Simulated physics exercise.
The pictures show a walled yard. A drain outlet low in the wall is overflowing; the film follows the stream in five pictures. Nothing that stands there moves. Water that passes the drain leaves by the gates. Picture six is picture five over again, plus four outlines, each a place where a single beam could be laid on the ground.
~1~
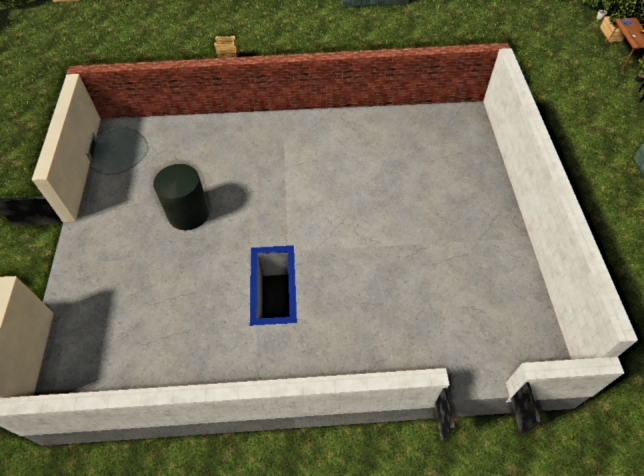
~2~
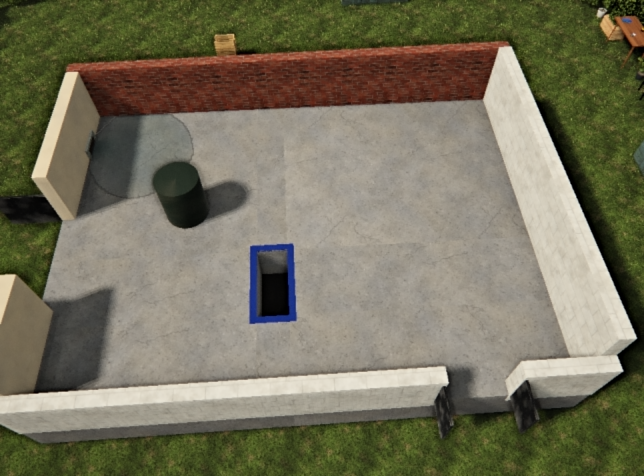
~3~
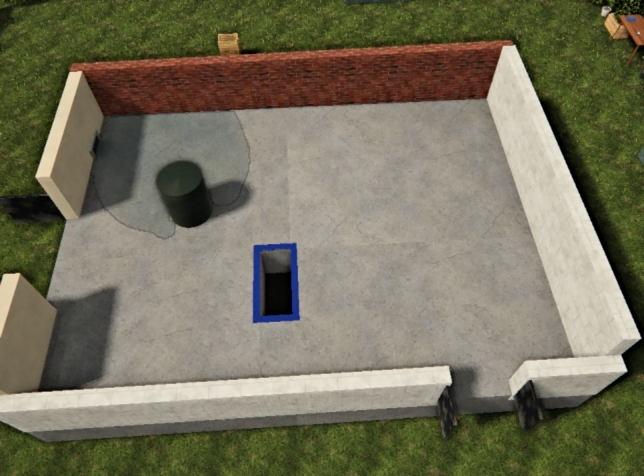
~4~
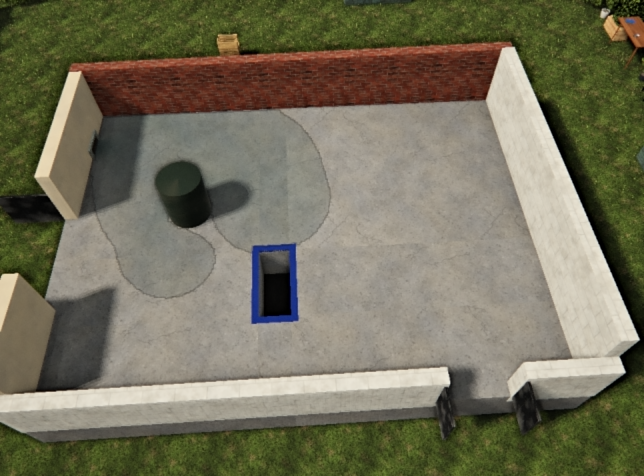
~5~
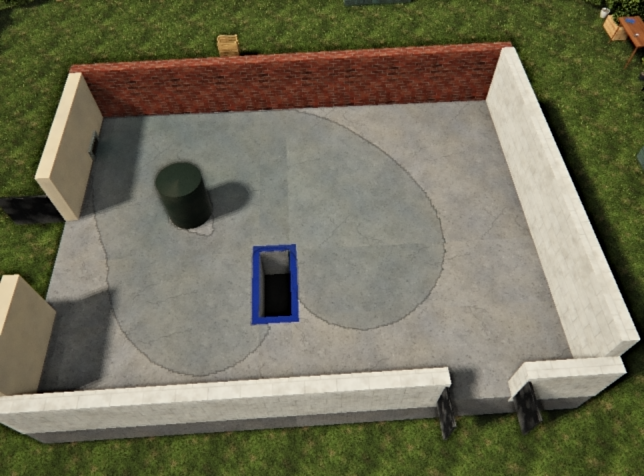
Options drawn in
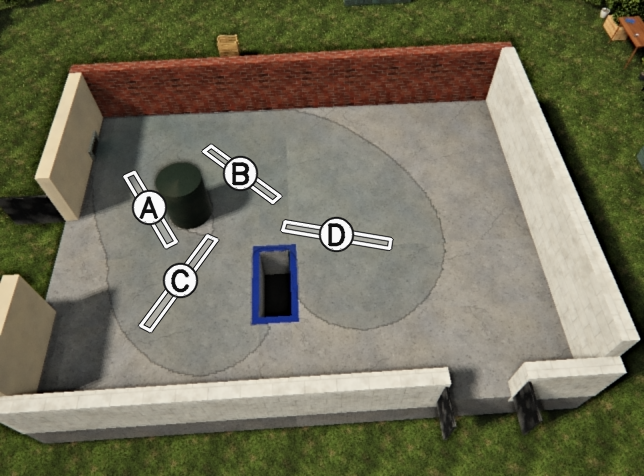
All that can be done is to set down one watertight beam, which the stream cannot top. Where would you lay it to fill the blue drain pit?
Spot B.
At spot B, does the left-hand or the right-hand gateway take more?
More leaves on the right.
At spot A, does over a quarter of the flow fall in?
No.
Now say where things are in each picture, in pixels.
In the first frame, outfall at (91, 147); blue drain pit at (273, 284); open gate at (471, 385); open gate at (65, 265); front seen at (141, 144), 2 % of the ground wet; blue drain pit still dry.
In the second frame, front seen at (185, 130), 7 % of the ground wet; blue drain pit still dry.
In the third frame, front seen at (246, 165), 14 % of the ground wet; blue drain pit still dry.
In the fourth frame, front seen at (323, 207), 28 % of the ground wet; blue drain pit still dry.
In the fifth frame, front seen at (429, 282), 50 % of the ground wet; blue drain pit taking water.
On the marked copy, A from (129, 174) to (171, 244); B from (207, 148) to (276, 199); C from (145, 328) to (212, 237); D from (284, 226) to (390, 243).
With A, about 17 % of the stream goes into the blue drain pit, about 77 % out by the gates.
With B, about 28 % of the stream goes into the blue drain pit, about 66 % out by the gates.
With C, about 15 % of the stream goes into the blue drain pit, about 78 % out by the gates.
With D, about 21 % of the stream goes into the blue drain pit, about 73 % out by the gates.
